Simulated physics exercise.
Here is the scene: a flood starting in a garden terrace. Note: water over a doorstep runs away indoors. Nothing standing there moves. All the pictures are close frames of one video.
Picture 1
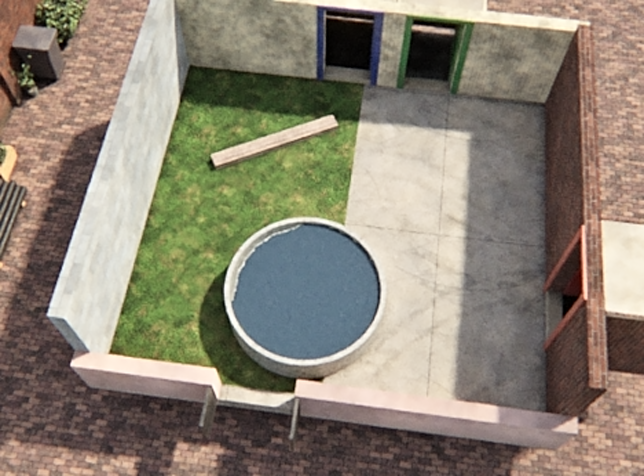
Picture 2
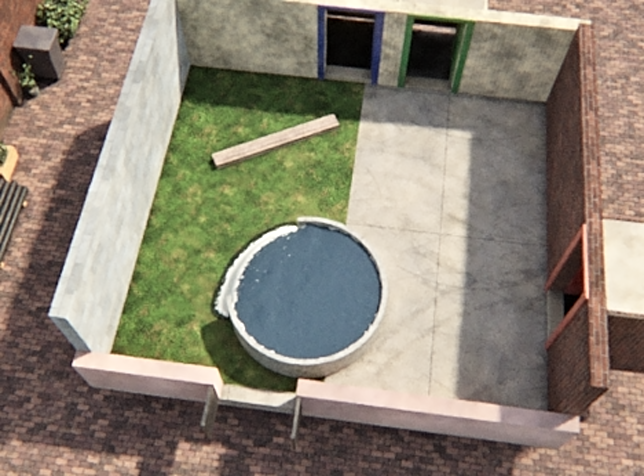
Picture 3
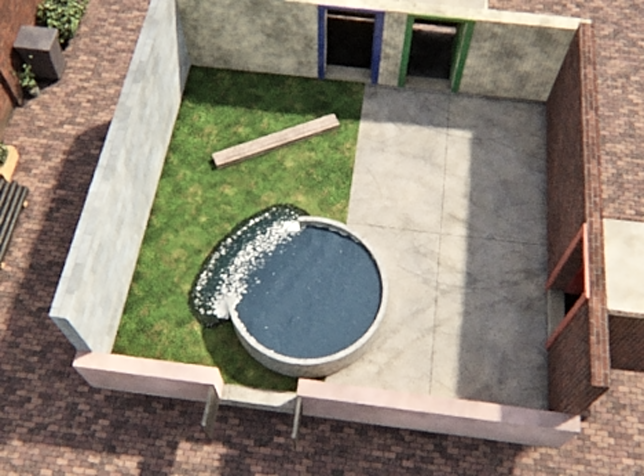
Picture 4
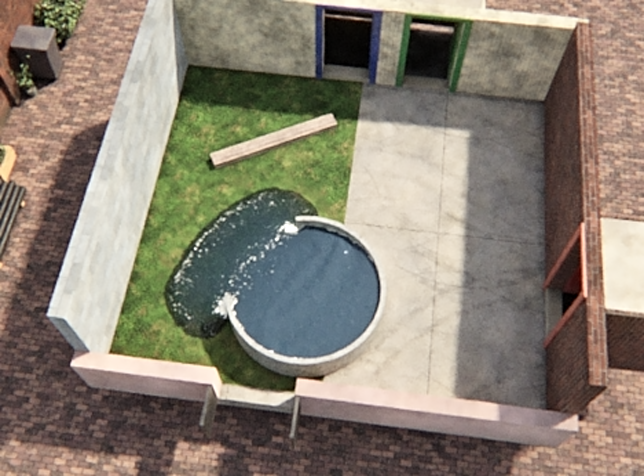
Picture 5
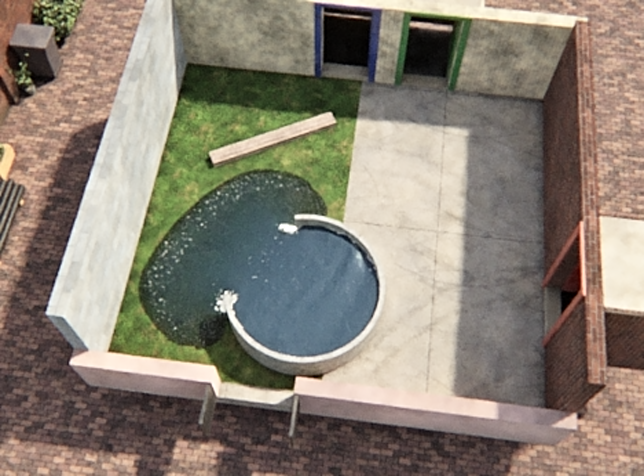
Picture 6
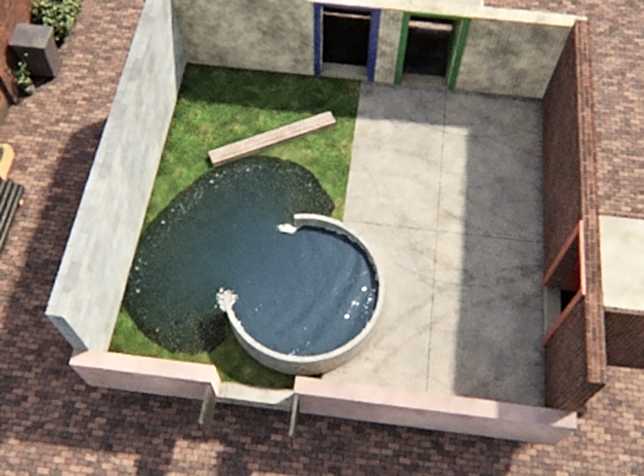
A round pool in a walled garden terrace sat full and still, then its left side opened and water poured out, foaming white, and spread in a dark sheet across much of the grass.
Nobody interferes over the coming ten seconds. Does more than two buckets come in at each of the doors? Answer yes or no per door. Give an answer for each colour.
The green door no, the red door no, the blue door no.
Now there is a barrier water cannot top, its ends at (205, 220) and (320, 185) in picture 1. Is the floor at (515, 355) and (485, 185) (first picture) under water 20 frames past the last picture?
One after the other: Free of water, awash.
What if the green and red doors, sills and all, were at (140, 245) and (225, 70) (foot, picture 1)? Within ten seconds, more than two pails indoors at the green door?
I'd say the green one tops the limit.
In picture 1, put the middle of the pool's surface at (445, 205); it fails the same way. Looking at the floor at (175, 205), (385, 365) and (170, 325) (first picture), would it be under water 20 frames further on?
Soaked, spared, spared.
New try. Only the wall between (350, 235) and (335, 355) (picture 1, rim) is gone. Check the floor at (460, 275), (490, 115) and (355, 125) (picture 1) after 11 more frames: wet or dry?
Taking the three spots as listed, they end up inundated, inundated and spared.
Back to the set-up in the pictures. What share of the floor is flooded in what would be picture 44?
About 70 in a hundred.
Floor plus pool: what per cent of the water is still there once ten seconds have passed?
Roughly 92 parts in every hundred.
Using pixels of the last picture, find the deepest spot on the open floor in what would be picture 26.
Point to roughly (185, 70).
A moment on, water covers 25 % of the floor; the green door not reached, the red door not reached, the blue door not reached.
Next, water covers 30 % of the floor; the green door not reached, the red door not reached, the blue door not reached.
Then, water covers 45 % of the floor; the green door not reached, the red door not reached, the blue door not reached.
Later, water covers 70 % of the floor; the green door wet at the sill, nothing in, the red door not reached, the blue door wet at the sill, nothing in.
In the end, water covers 90 % of the floor; the green door under two buckets in, the red door wet at the sill, nothing in, the blue door wet at the sill, nothing in.
